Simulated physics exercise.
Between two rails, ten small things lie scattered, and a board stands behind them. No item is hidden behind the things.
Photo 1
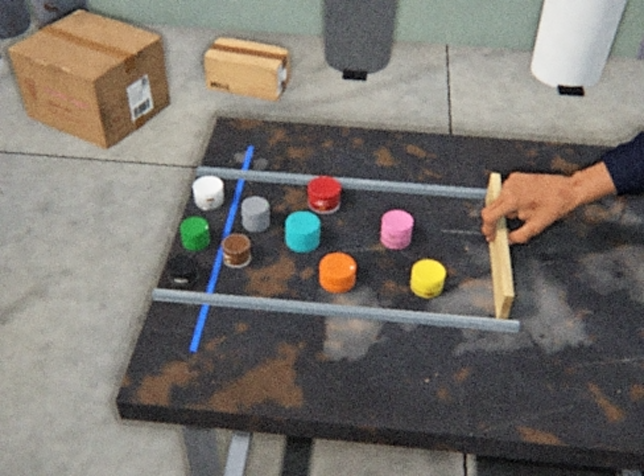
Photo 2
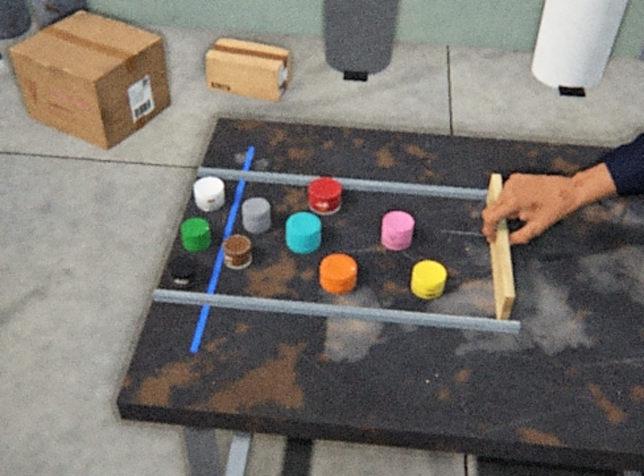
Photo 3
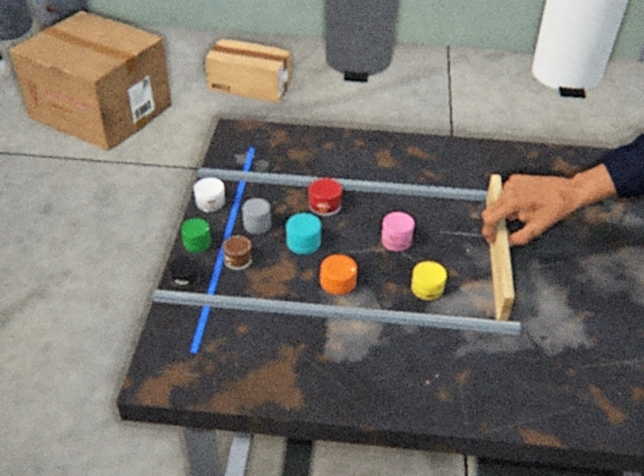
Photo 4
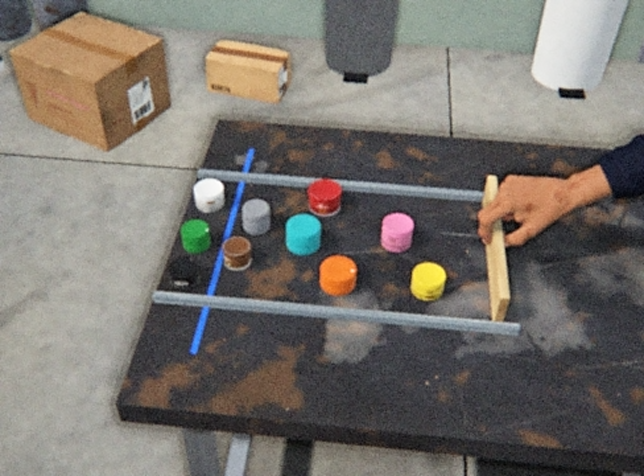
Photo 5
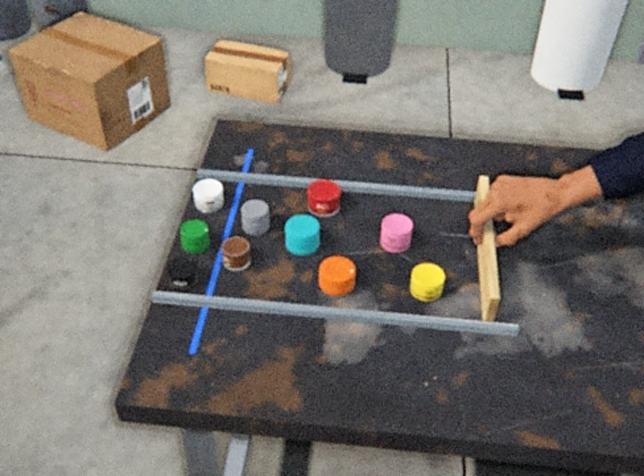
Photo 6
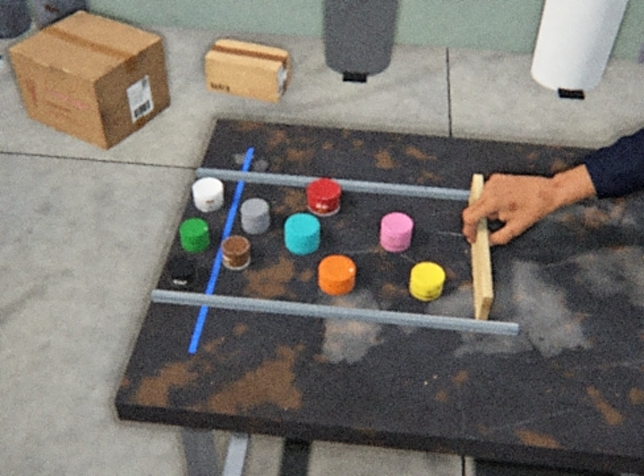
Wooden board between two rails sliding slightly left under a hand, the scattered colourful tubs and lids ahead of it staying still.
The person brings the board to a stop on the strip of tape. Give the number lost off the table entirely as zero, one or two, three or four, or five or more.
Okay, so the number that tips off the end comes to just one or two, I'd say.
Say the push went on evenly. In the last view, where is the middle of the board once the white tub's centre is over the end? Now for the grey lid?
Near (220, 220), then near (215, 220).
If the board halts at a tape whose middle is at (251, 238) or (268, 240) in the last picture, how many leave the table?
The first try gives 0 and the second gives 0.
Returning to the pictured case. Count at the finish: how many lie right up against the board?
At rest, 4 are in contact.
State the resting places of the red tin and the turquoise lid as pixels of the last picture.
You'll find the red tin at roughly (221, 188) and the turquoise lid at roughly (208, 228).
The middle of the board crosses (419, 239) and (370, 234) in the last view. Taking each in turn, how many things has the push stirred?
The number moved is 1 and then 3.
Soon after, none off yet; green lid at rest near (195, 235); black tub at rest near (183, 273); white tub at rest near (209, 195).
In the end, the number that fall off is one or two; gone, black tub.
